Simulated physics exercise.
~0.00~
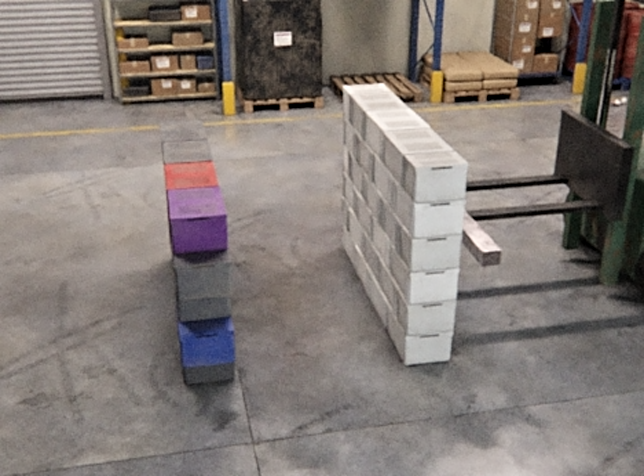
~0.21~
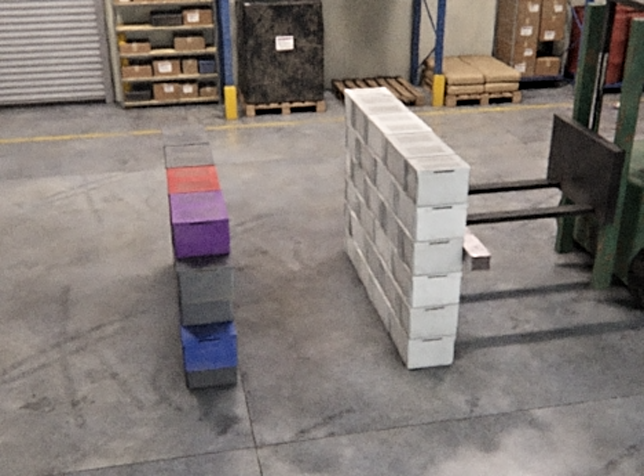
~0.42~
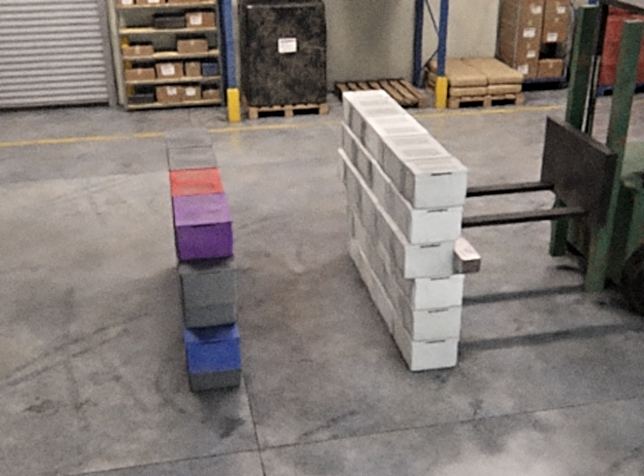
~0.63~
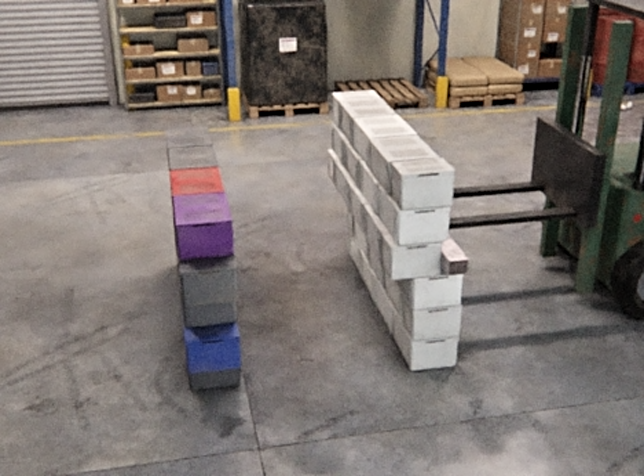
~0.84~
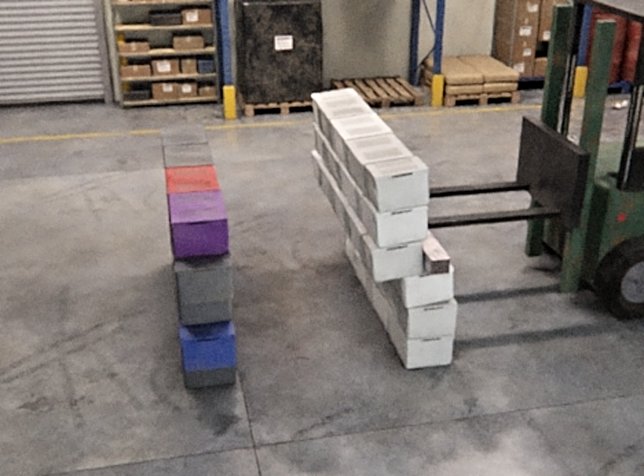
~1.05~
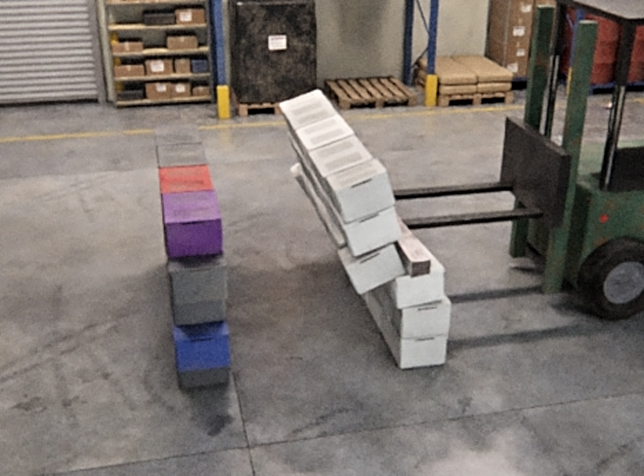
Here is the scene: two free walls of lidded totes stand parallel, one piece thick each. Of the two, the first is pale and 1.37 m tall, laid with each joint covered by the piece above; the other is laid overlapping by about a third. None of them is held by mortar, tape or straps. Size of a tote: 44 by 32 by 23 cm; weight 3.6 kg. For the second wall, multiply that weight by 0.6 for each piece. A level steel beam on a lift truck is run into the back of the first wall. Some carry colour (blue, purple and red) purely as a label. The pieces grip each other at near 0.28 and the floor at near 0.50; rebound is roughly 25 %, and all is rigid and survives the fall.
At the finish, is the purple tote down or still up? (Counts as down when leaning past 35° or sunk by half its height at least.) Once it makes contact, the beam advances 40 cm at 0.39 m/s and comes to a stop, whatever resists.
It is still up.
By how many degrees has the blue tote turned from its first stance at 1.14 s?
Around 0° from its start.
After 1.14 s, 2 of the pale wall down; none of the 20 totes of the second wall down; purple tote unmoved.
After 1.30 s, 14 of the pale wall down; none of the 20 totes of the second wall down; purple tote unmoved.
After 1.84 s, 14 of the pale wall down; none of the 20 totes of the second wall down, 18 disturbed; purple tote shifted 34 mm; red tote shifted 57 mm.
At rest (2.9 s), 14 of the pale wall down; none of the 20 totes of the second wall down, 18 disturbed; purple tote shifted 20 mm; red tote shifted 45 mm; blue tote shifted 8 cm. As the last picture would show them, middles, purple tote near (189, 224), red tote near (179, 195).
